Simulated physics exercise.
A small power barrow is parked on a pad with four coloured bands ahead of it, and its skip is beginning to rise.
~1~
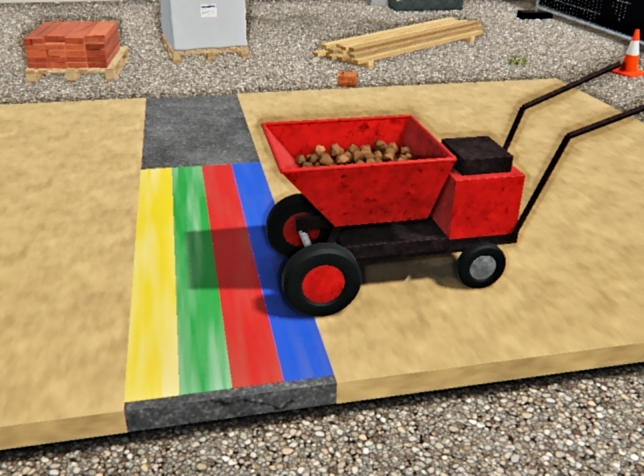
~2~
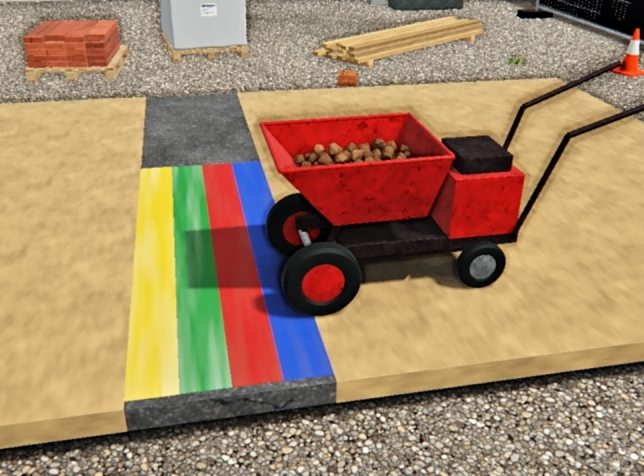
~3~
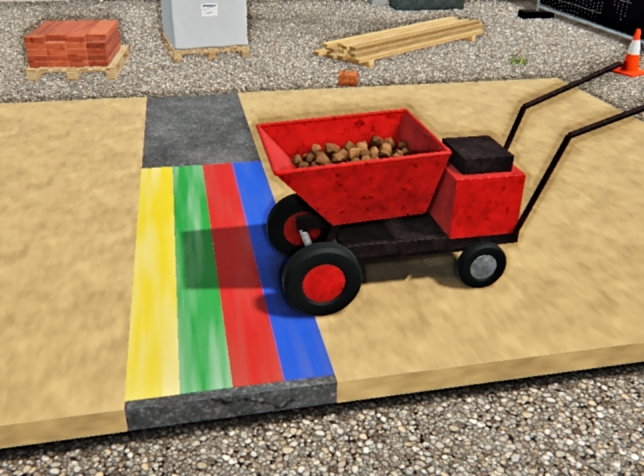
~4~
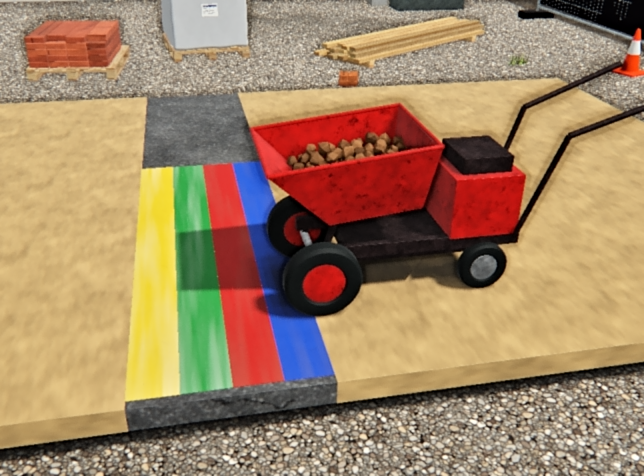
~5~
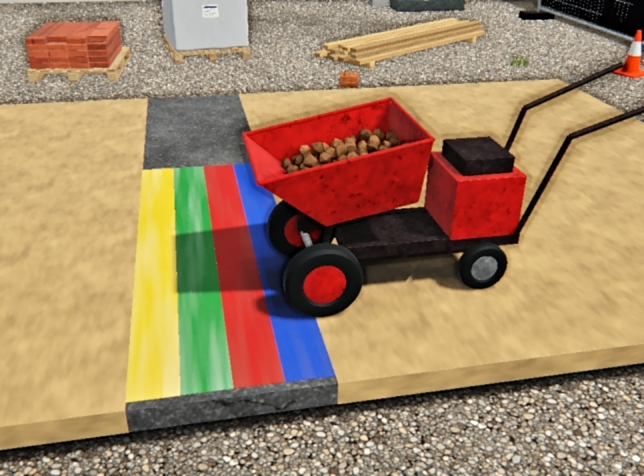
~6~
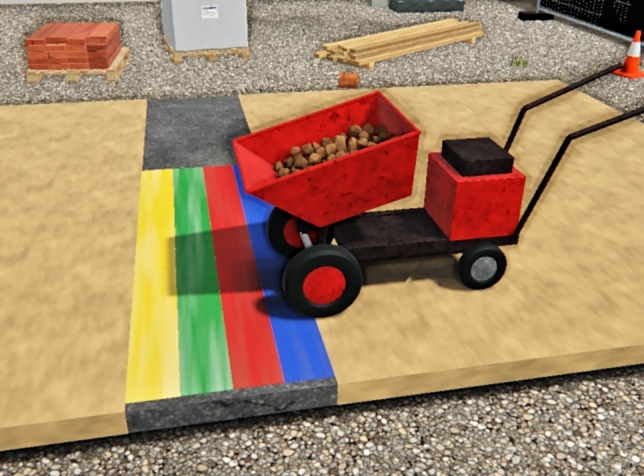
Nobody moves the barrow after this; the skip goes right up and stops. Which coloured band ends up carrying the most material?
The yellow band.
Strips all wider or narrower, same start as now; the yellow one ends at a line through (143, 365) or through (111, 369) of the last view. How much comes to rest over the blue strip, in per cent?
I get 0 % for the first one and 0 % for the second.
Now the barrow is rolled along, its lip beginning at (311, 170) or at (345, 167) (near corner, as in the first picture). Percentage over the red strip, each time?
It comes out near 10 in a hundred for the first and near 30 in a hundred for the second.
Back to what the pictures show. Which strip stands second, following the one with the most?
The strip in green comes second.
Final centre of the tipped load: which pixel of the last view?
Near (144, 294), more or less.
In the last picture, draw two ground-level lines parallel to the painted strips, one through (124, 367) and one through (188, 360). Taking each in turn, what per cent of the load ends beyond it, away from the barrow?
Roughly 40 and 90 %.
Just after the last frame, skip tipped steeply; every one in the skip.
A moment on, skip tipped steeply; almost all in the skip; just a few over the green strip; about a tenth over the yellow strip.
Further on, skip tipped right over; about a tenth in the skip; about a tenth over the green strip; roughly a third over the yellow strip; roughly a third off the paint.
When it is over, skip tipped right over; just a few in the skip; not one over the blue strip; just a few over the red strip; roughly a quarter over the green strip; roughly half over the yellow strip; roughly a third off the paint.
